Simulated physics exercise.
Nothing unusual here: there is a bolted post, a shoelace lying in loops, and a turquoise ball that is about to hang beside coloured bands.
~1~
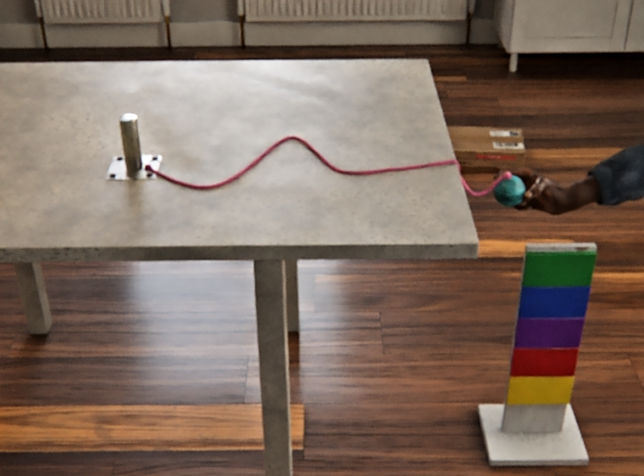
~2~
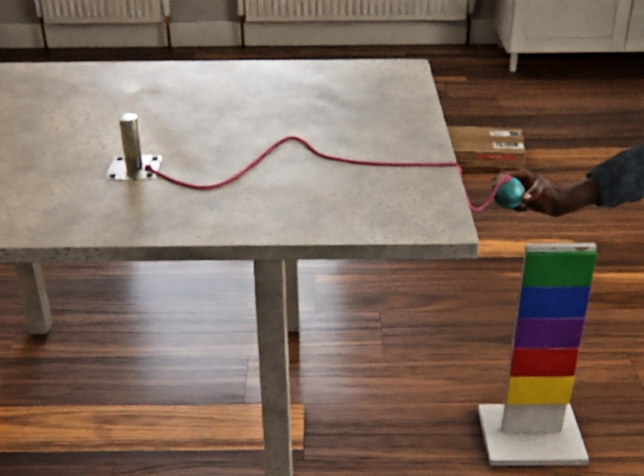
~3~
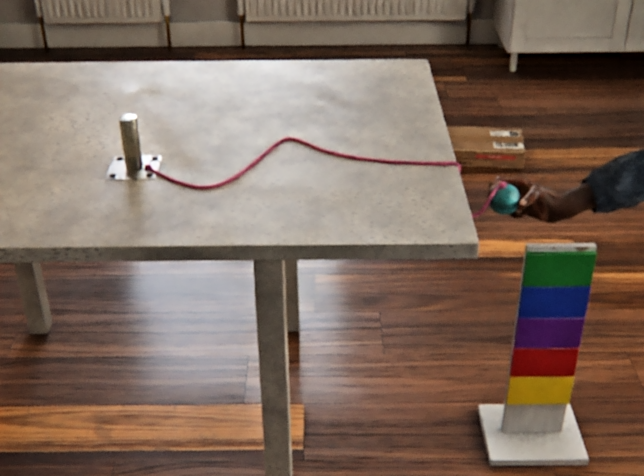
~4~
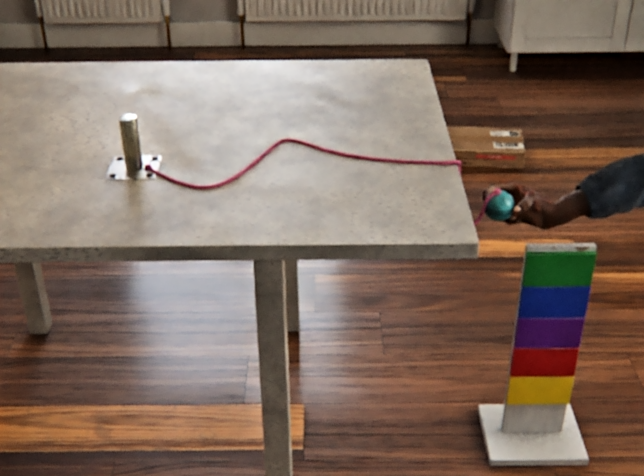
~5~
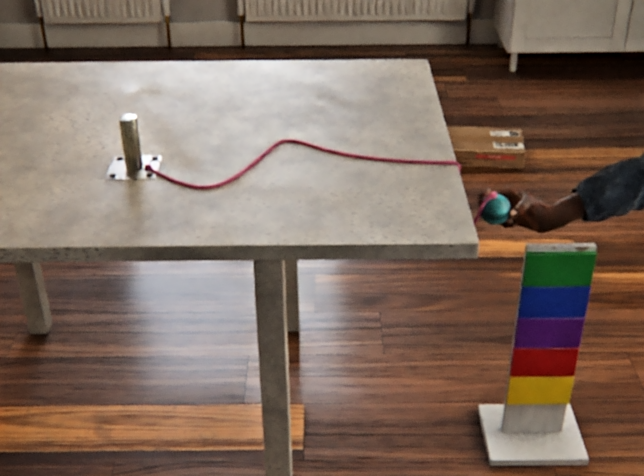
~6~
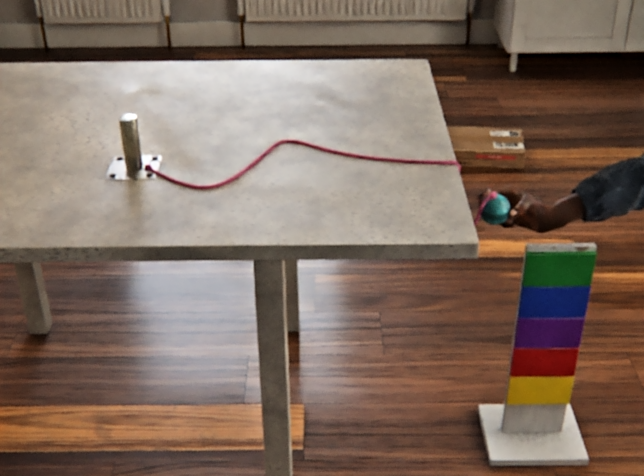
In a room with a wooden floor, a red cord runs in loose curves from a metal post across a grey table, while a hand beyond the right edge moves a turquoise ball slightly left and down above a colour-banded stand.
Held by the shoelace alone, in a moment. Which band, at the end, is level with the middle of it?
The middle is level with purple.
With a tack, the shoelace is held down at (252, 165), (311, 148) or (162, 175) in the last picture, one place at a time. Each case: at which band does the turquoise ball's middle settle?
First try blue, second try green, third try purple.
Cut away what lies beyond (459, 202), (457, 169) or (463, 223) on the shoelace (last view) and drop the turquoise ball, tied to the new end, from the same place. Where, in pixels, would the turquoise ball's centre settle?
The three tries give approximately (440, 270), (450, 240) and (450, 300).
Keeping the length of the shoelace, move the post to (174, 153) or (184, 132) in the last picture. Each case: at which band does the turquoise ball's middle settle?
For the first spot, red; for the second, red.
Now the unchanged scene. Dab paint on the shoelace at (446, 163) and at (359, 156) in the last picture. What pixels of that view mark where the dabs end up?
In that view they reach (452, 209) and (433, 152).
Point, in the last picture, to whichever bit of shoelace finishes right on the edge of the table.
Near pixel (378, 159).
Soon after, ball near (423, 306); level with blue.
After that, ball near (446, 322); level with purple.
In the end, ball near (445, 328); level with purple. The shoelace holds its middle at purple.
